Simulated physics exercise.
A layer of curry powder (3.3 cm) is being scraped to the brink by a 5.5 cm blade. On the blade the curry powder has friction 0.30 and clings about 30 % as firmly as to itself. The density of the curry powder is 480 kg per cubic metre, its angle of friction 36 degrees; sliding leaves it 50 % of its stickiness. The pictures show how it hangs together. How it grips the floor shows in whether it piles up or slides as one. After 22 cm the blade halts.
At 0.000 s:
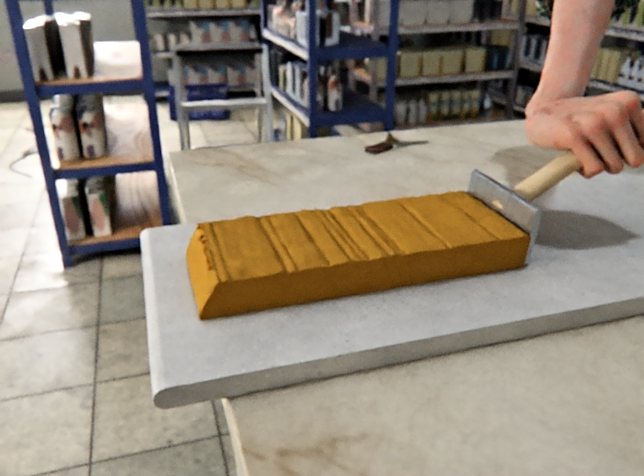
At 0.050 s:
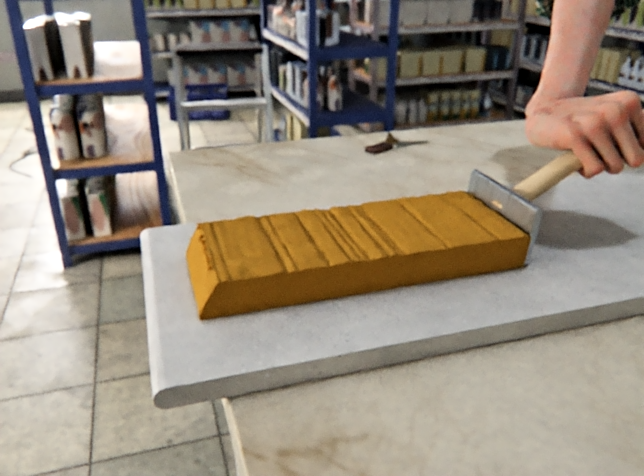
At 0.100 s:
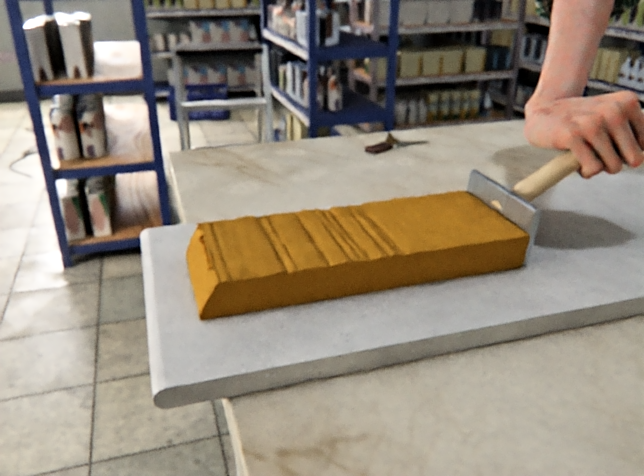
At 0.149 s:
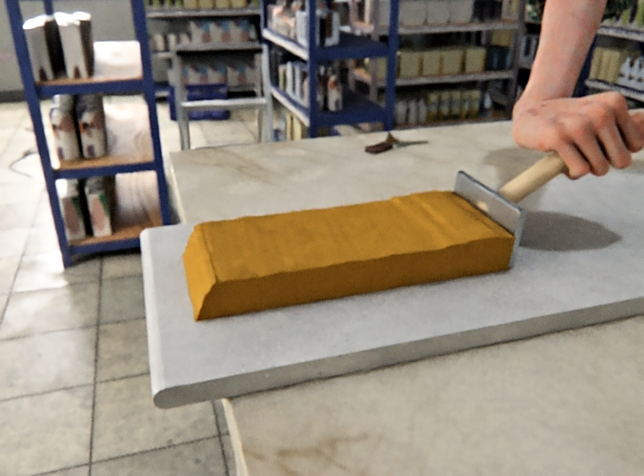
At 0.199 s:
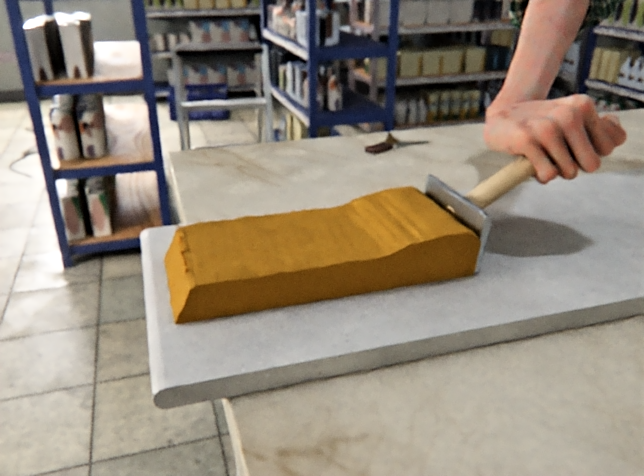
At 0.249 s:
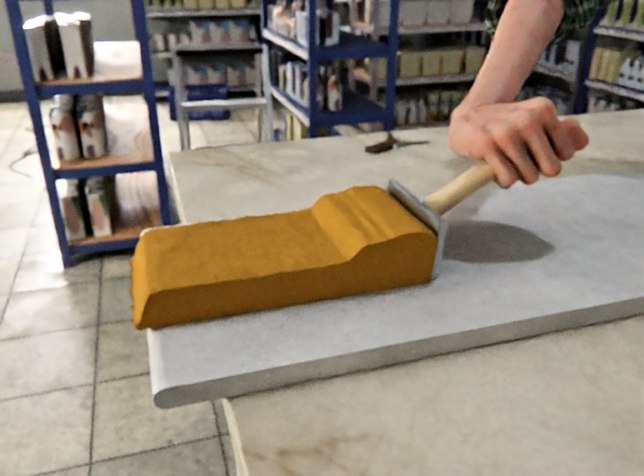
On a pale slab, a hand pushes a block of orange-brown powder left with a blade.
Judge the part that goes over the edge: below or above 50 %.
It comes out above 50 %.
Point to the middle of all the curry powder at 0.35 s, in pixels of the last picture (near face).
At about (204, 303).
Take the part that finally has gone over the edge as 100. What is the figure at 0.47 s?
About 50 %.
By 0.35 s, 0 % has gone over the edge.
By 0.47 s, 30 % has gone over the edge.
By 0.60 s, 54 % has gone over the edge.
By 0.72 s, 54 % has gone over the edge.
By 1.28 s, at the end, 63 % has gone over the edge.
